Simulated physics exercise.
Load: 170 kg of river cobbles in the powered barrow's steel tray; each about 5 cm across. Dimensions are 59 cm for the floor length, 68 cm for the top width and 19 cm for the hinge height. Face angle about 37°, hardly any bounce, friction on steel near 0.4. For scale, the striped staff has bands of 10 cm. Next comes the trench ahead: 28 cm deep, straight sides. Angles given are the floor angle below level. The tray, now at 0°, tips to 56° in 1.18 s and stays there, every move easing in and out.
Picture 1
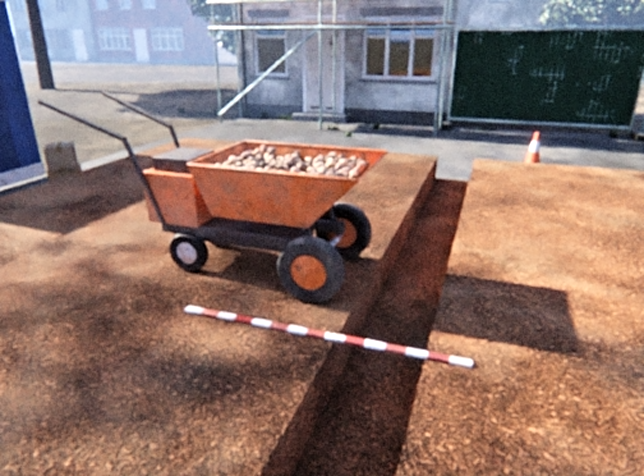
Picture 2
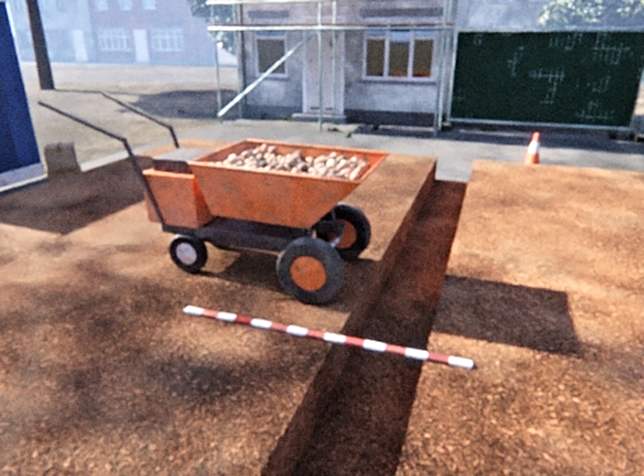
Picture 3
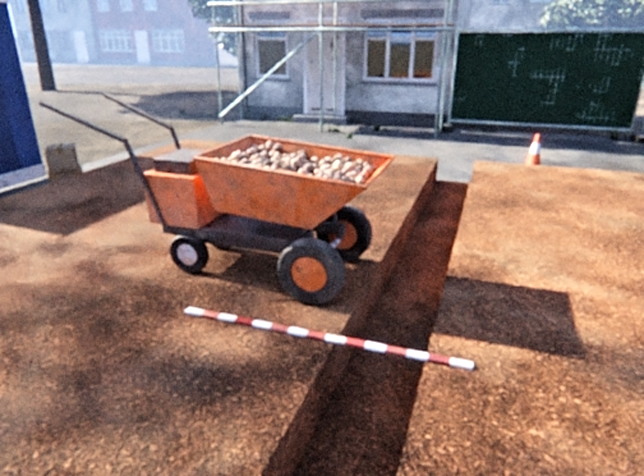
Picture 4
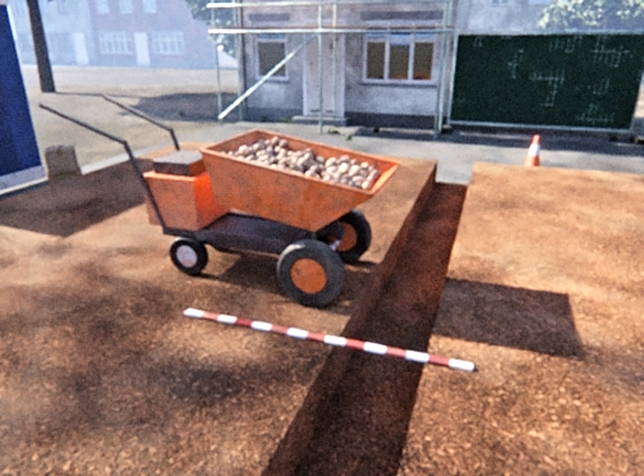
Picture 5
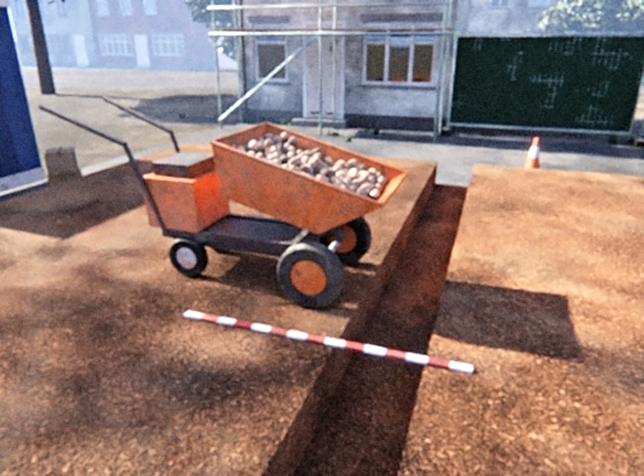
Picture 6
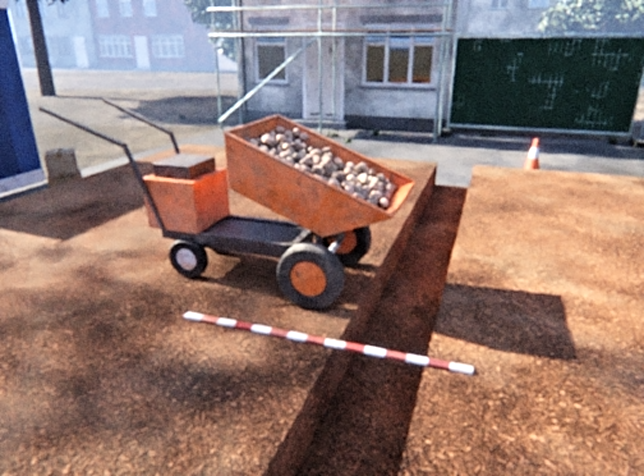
The video shows an orange wheeled cart loaded with pale stones standing beside a narrow trench, near a red-and-white striped staff. Its tray gradually tilts down toward the right, the rear edge rising, while the wheels stay still.
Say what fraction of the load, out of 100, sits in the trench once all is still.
About 37 out of 100.
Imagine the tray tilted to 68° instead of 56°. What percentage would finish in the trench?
Share in trench: Approx. 35%.
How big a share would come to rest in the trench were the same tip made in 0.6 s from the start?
Close to 25 per cent then.
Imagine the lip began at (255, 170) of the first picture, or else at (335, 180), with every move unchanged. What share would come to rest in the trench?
First place: Near 55%; second place: Near 55%.
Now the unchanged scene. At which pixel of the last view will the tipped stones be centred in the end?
(453, 300).
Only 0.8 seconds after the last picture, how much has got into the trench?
By then, around 5 percent.
Then, 0.4 s after the last picture the floor is at 47°, 100 % in the tray; the foremost stones are at (411, 236).
Then, 0.8 s after the last picture the floor is at 56°, 87 % in the tray, 3 % in the trench, 9 % past the trench; the foremost stones are at (476, 297).
Then, 1.1 s after the last picture the floor is at 56°, 56 % in the tray, 5 % in the trench, 39 % past the trench; the foremost stones are at (552, 324).
Then, 3.1 s after the last picture the floor is at 56°, 18 % in the tray, 37 % in the trench, 45 % past the trench; the foremost stones are past the picture's edge.
